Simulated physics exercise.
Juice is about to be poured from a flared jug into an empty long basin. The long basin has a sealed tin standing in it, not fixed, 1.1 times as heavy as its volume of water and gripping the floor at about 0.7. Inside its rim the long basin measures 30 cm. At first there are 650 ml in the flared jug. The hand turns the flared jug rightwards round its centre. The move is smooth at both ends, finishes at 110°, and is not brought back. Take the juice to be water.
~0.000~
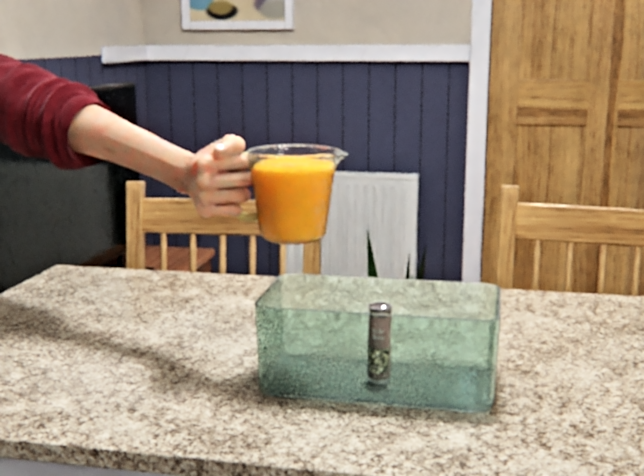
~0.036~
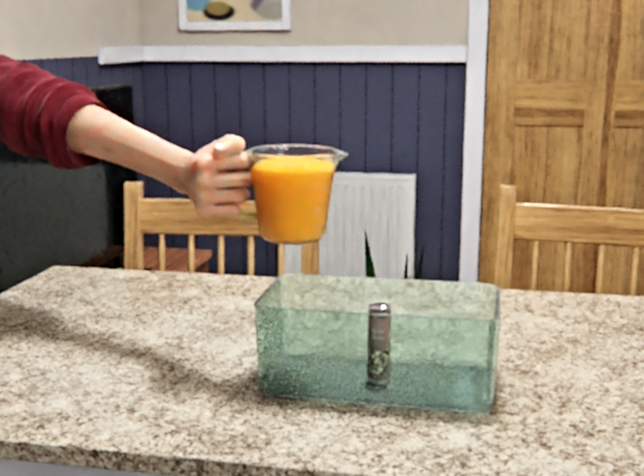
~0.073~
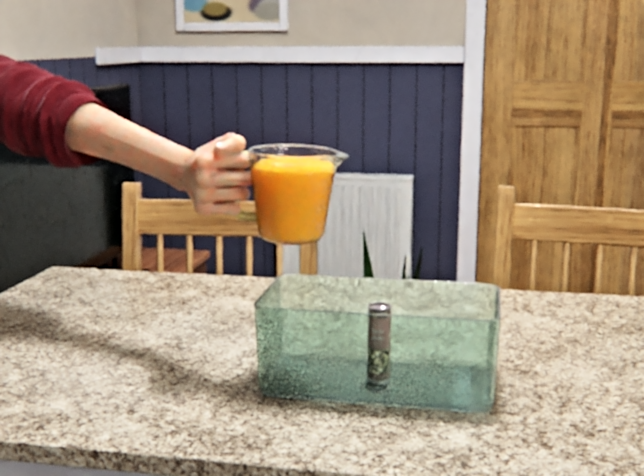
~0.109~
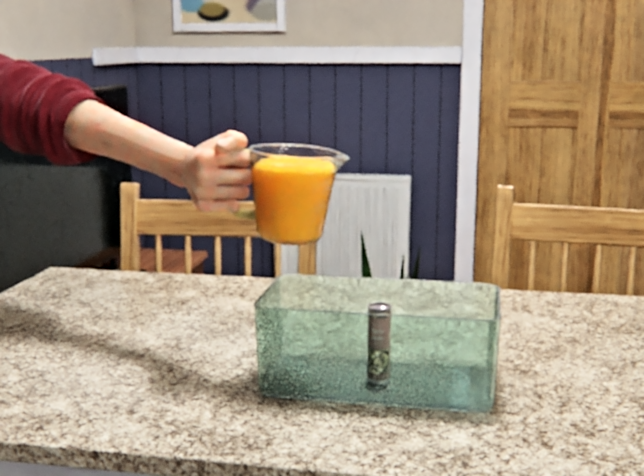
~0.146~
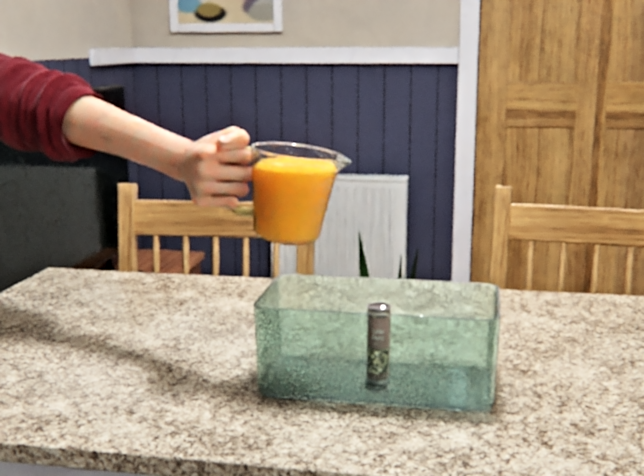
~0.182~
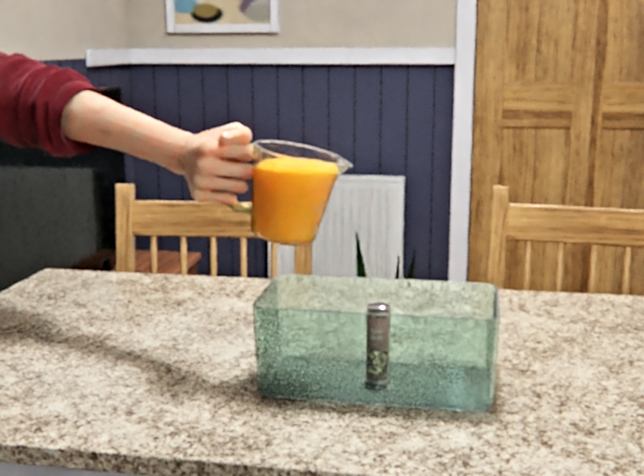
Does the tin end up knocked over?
Yes.
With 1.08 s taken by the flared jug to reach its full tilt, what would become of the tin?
Result: Tin tipped over.
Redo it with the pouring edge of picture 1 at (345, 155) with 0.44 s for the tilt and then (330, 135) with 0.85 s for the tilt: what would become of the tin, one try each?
The tin overturns the first time and overturns the second time.
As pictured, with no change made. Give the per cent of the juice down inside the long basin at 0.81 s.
It works out near 74 per cent.
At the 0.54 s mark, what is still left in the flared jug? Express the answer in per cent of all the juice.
Remaining: Near 70 % of the total.
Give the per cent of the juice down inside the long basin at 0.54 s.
Around 8%.
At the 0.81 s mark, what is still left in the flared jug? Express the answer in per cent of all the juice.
I'd estimate some 12 per cent.
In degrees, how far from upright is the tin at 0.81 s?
The lean is some 0° away from upright.
By 0.54 s the tilt is 74° and 69 per cent is still to pour; the tin stands where it began.
By 0.81 s the tilt is 108° and 12 per cent is still to pour; the tin stands where it began.
By 1.08 s the tilt is 110° and 0 per cent is still to pour; the tin lies on its side.
By 1.38 s the tilt is 110° and 0 per cent is still to pour; the tin lies on its side.
At rest the tin lies on its side.
